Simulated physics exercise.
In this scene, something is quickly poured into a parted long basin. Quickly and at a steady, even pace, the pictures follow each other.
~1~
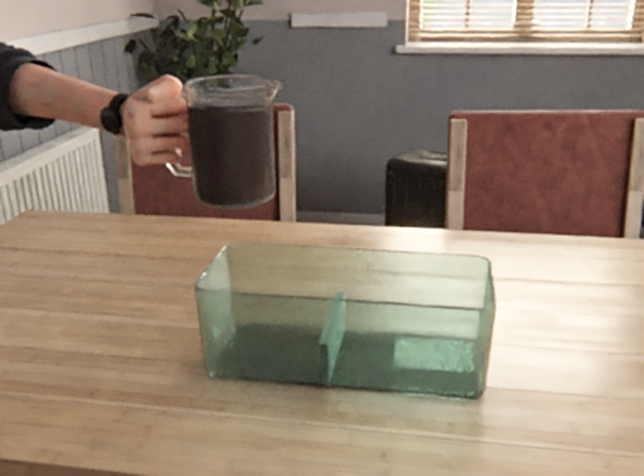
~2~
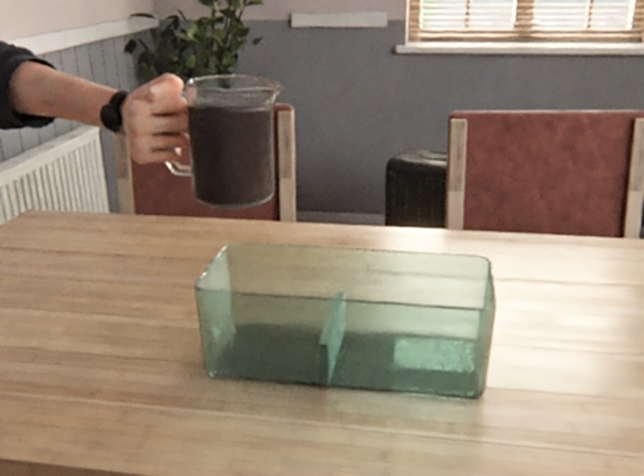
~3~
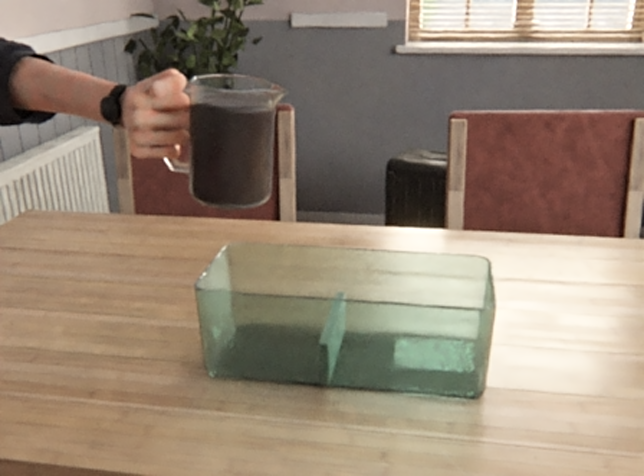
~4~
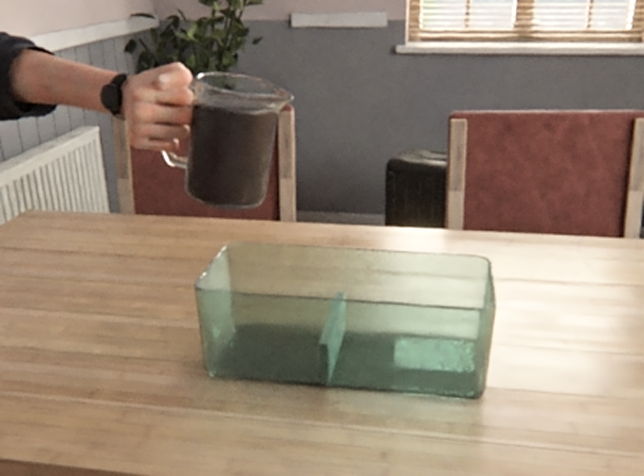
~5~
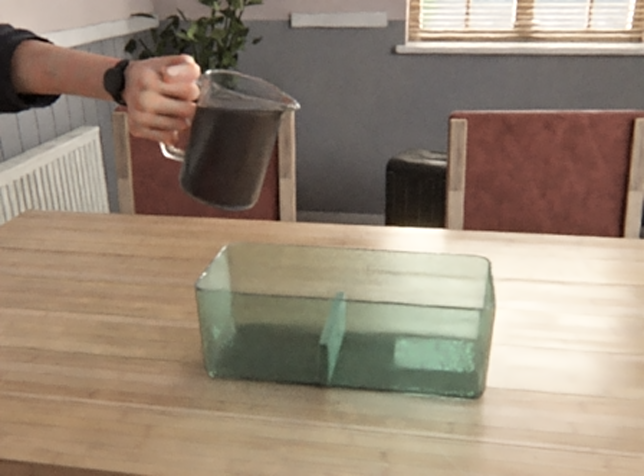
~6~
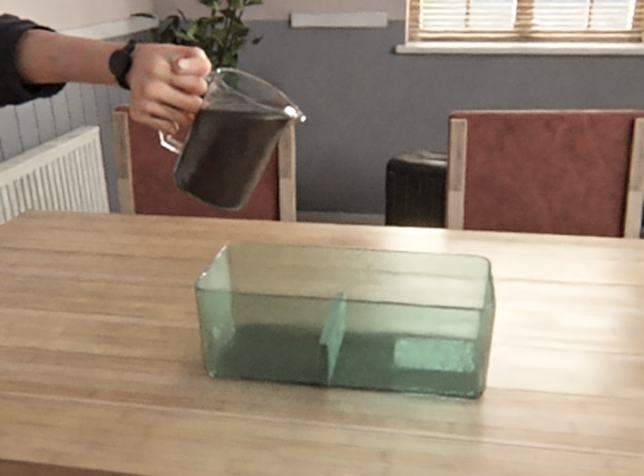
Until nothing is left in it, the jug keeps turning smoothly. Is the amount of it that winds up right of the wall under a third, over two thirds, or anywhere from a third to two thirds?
The right side of the wall holds a large share, beyond two thirds.
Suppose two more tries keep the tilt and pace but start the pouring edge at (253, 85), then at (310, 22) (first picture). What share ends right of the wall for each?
It comes to 60 % the first time and 90 % the second.
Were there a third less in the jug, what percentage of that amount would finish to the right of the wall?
My estimate is about 90 percent.
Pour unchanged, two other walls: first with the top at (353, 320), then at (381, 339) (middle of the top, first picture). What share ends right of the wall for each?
Respectively 80 and 20 per cent, approximately.
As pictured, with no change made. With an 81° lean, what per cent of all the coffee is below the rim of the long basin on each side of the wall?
Left 0, right 5.
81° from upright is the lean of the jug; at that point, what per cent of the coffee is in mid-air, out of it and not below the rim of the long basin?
Something close to 15 percent of it.
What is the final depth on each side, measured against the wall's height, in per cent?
Left: About 0; right: About 50.
A moment on, the jug is tipped on its side and 76 per cent is still to pour, 0 is left of the wall and 6 right of it.
Next, the jug is tipped on its side and 35 per cent is still to pour, 0 is left of the wall and 43 right of it.
Then the jug is tipped on its side and 11 per cent is still to pour, 1 is left of the wall and 80 right of it.
Later the jug is tipped on its side and 3 per cent is still to pour, 2 is left of the wall and 92 right of it.
At rest 6 per cent lies left of the wall, 94 right of it and 1 outside.
